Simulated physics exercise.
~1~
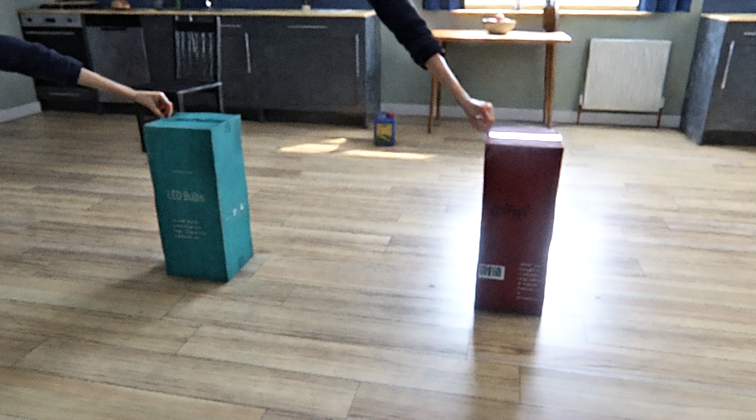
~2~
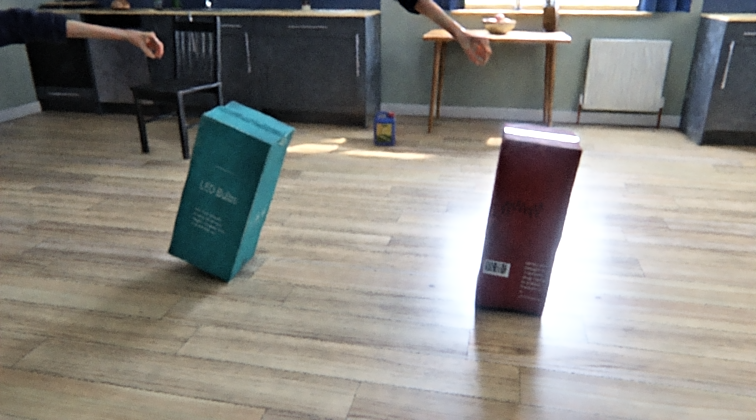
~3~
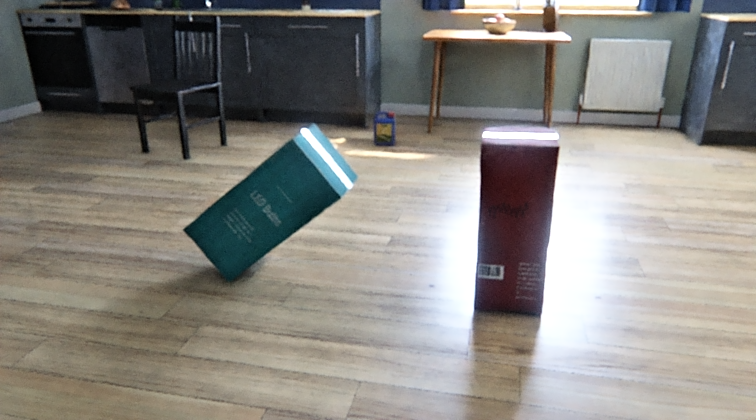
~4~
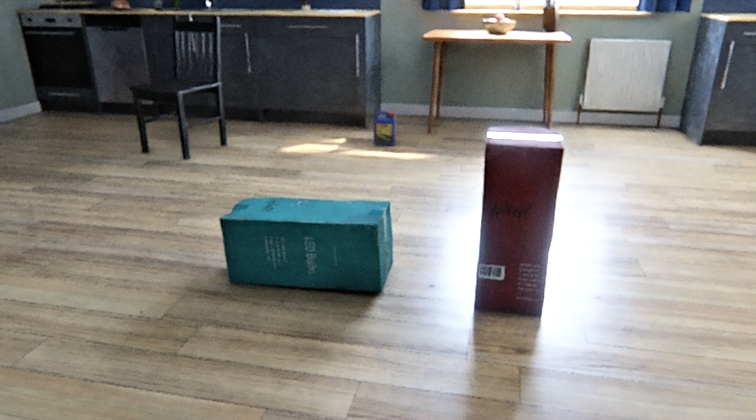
Turquoise box toppling right onto its side after two hands push and release, while a red box rocks slightly and settles upright.
